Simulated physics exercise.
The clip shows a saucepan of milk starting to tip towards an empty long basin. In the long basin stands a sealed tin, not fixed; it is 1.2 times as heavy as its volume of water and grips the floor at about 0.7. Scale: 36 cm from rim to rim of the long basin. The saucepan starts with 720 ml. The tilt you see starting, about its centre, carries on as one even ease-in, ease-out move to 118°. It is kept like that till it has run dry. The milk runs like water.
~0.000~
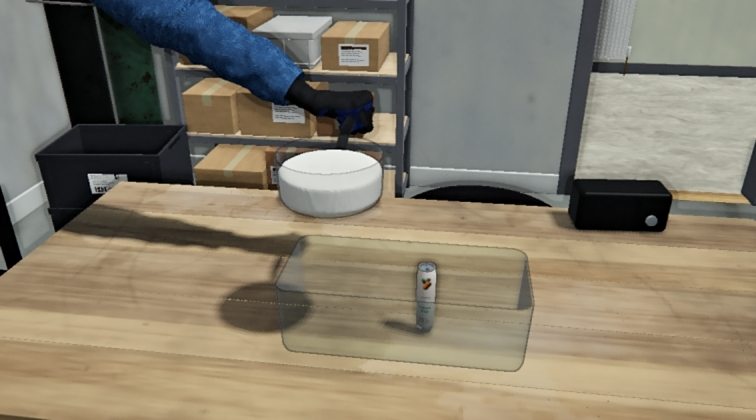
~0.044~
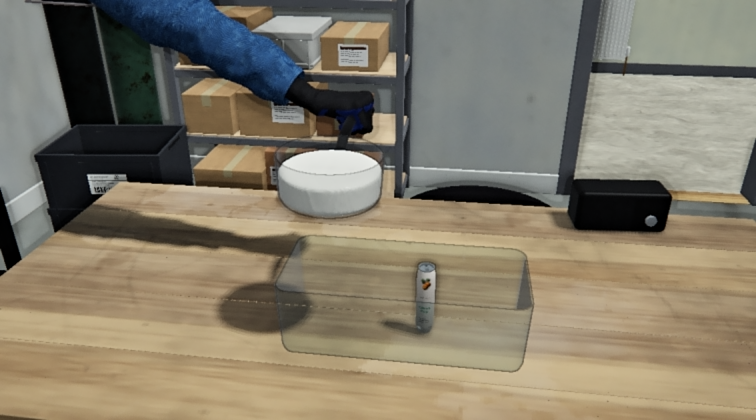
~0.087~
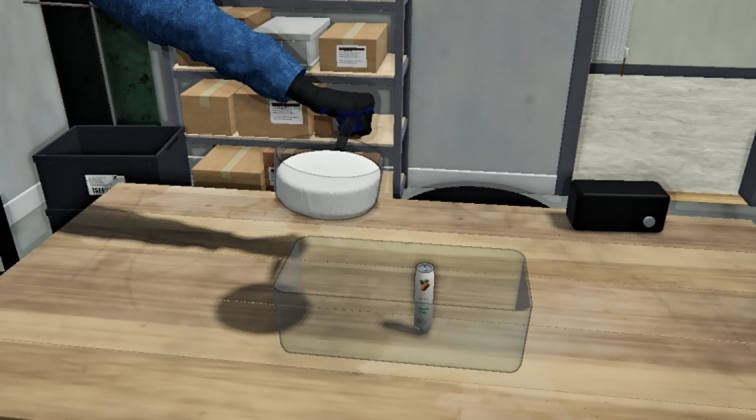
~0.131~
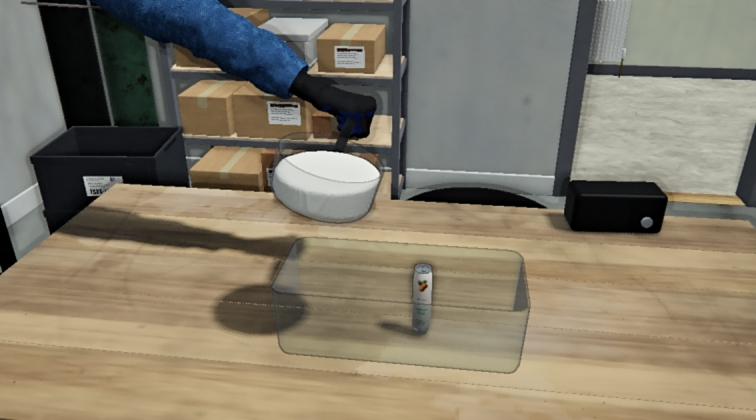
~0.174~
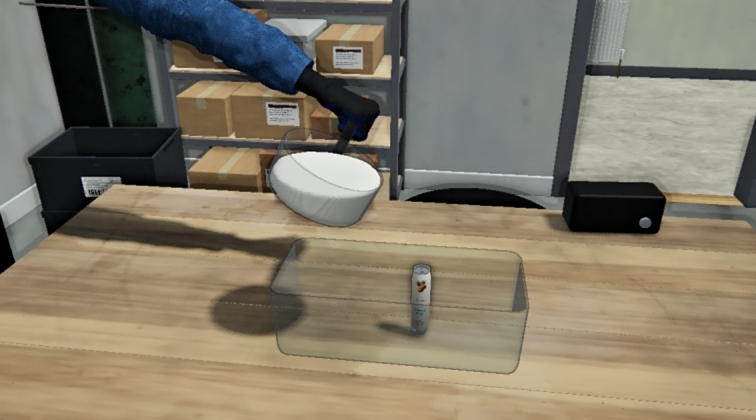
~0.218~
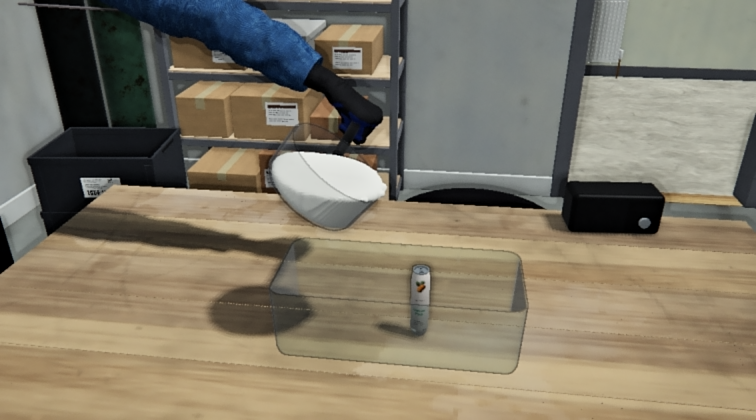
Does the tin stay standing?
The tin falls.
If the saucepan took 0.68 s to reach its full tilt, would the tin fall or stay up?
Then it goes over.
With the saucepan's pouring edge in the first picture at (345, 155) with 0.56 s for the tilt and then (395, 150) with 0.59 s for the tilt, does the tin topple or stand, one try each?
First it remains upright; then it topples.
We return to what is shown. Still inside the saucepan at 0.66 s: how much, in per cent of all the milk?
Near 1 in a hundred.
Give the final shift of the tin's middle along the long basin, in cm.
About 8.5 cm.
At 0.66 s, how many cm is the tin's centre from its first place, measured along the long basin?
About 3 cm.
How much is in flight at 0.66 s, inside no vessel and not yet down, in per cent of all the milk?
Some 5 per cent.
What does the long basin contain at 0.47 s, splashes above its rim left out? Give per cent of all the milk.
About 46 per cent.
After 0.47 s the tilt is 111° and 10 per cent is still to pour; the tin stands where it began.
After 0.66 s the tilt is 118° and 1 per cent is still to pour; the tin leans 10°.
After 0.85 s the tilt is 118° and 0 per cent is still to pour; the tin leans 29°.
After 1.06 s the tilt is 118° and 0 per cent is still to pour; the tin lies on its side.
In the end the tin lies on its side.
